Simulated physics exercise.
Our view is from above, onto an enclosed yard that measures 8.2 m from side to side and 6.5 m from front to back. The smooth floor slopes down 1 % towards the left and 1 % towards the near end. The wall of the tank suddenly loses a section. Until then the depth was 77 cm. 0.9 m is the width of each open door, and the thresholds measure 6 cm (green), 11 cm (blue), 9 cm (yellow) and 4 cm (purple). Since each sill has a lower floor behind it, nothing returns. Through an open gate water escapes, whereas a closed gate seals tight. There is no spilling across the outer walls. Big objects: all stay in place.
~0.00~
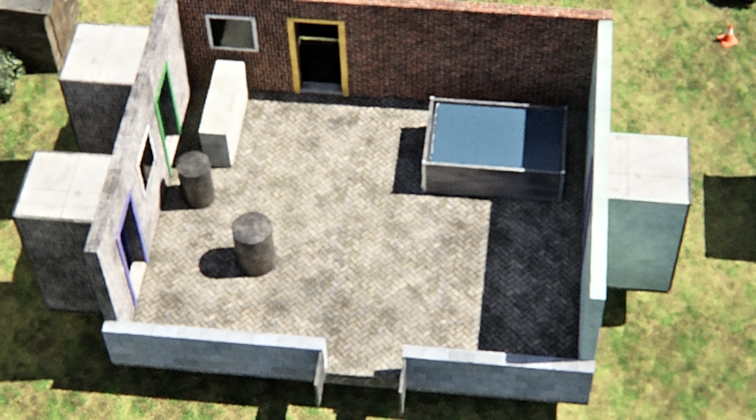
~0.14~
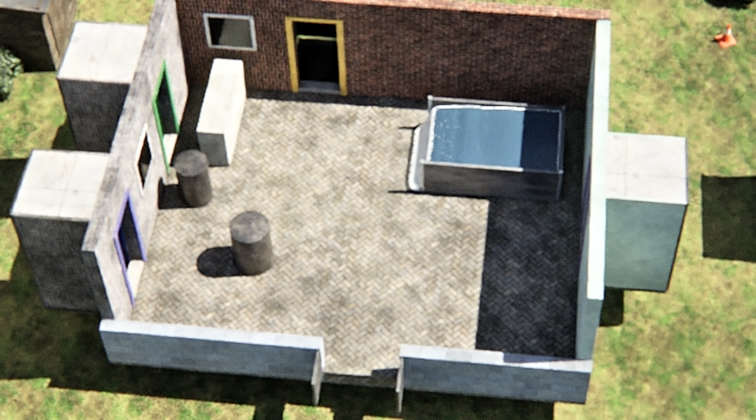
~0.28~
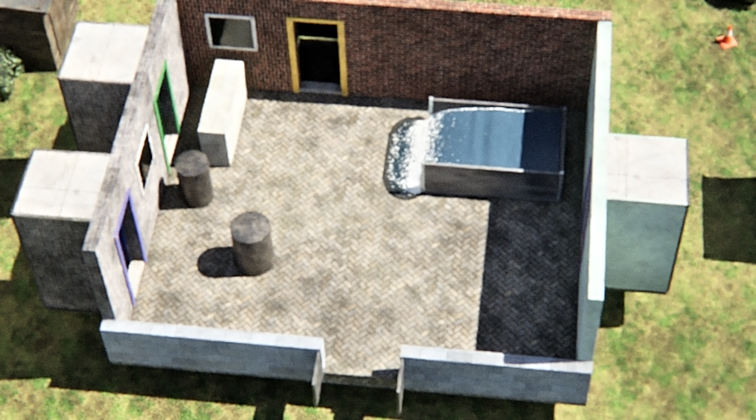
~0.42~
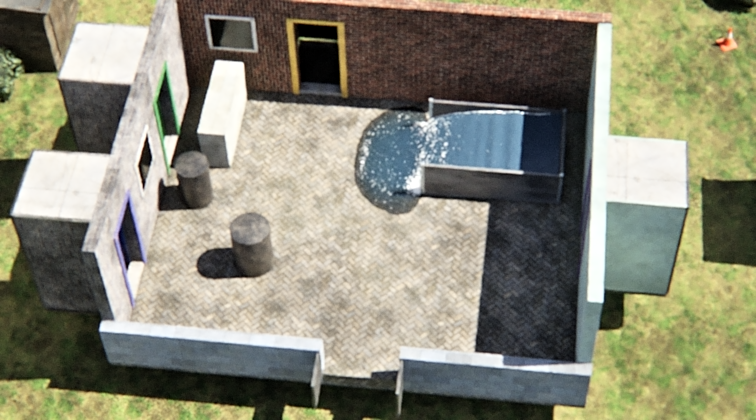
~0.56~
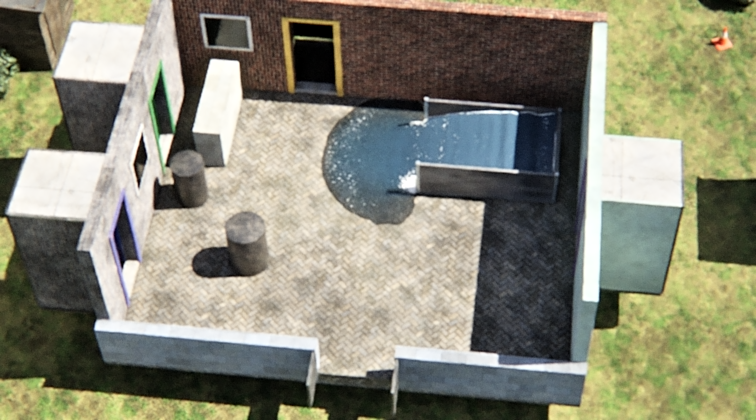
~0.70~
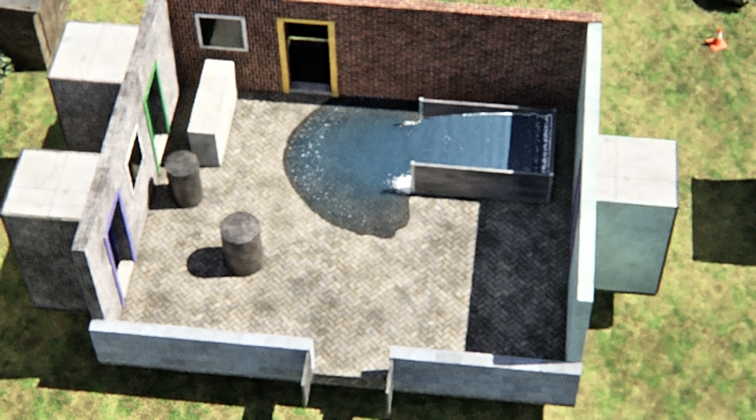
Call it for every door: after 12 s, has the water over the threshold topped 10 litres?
Green door topped, blue door topped, yellow door topped, purple door not topped.
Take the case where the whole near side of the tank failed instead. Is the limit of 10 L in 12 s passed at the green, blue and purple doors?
Outcomes - green: Exceeded, blue: Exceeded, purple: Exceeded.
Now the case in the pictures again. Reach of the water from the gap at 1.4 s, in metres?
I'd say close to 5.0 m.
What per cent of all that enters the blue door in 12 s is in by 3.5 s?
Some 15 per cent by then.
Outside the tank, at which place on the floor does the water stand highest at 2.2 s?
Look at roughly (249, 94).
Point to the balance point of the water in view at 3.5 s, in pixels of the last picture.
I'd put it close to (299, 178).
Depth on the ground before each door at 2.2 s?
Depths: Green door 9 cm, blue door 0 cm, yellow door 16 cm, purple door 0 cm.
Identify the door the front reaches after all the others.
The purple door.
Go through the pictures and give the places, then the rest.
Still water, 77 cm deep, in the tank at (496, 138), in the first frame.
Water pours out at (428, 148) and has run 0.9 m, to a hidden place; typically 9 cm deep outside, 77 cm at the tank's back, in the second frame.
Water pours out at (428, 151) and has run 1.1 m, to (405, 122); typically 13 cm deep outside, 77 cm at the tank's back, in the third frame.
Water pours out at (428, 153) and has run 1.5 m, to (367, 195); typically 10 cm deep outside, 77 cm at the tank's back, in the fourth frame.
The front is at (326, 174), 2.0 m from the gap at (423, 153); 4.8 m2 of floor is under water; 74 cm left at the back of the tank, in the fifth frame.
Water pours out at (418, 153) and has run 2.6 m, to (287, 162); typically 6 cm deep outside, 65 cm at the tank's back, in the sixth frame.
After 1.4 s water covers 30 % of the floor and is deepest (34 cm) near (412, 174); green door not reached, blue door not reached, yellow door 13 cm at the sill, 0 L in, purple door not reached.
After 2.2 s water covers 40 % of the floor and is deepest (46 cm) near (249, 94); green door 9 cm at the sill, 1 L in, blue door not reached, yellow door 16 cm at the sill, 9 L in, purple door not reached.
After 3.5 s water covers 50 % of the floor and is deepest (36 cm) near (113, 344); green door 10 cm at the sill, 41 L in, blue door 18 cm at the sill, 18 L in, yellow door 16 cm at the sill, 30 L in, purple door not reached.
After 7.0 s water covers 70 % of the floor and is deepest (21 cm) near (113, 344); green door 8 cm at the sill, 67 L in, blue door 18 cm at the sill, 78 L in, yellow door 7 cm at the sill, 78 L in, purple door not reached.
After 12.0 s water covers 95 % of the floor and is deepest (14 cm) near (113, 344); green door 8 cm at the sill, 78 L in, blue door 11 cm at the sill, 109 L in, yellow door 3 cm at the sill, 79 L in, purple door 3 cm at the sill, 1 L in.
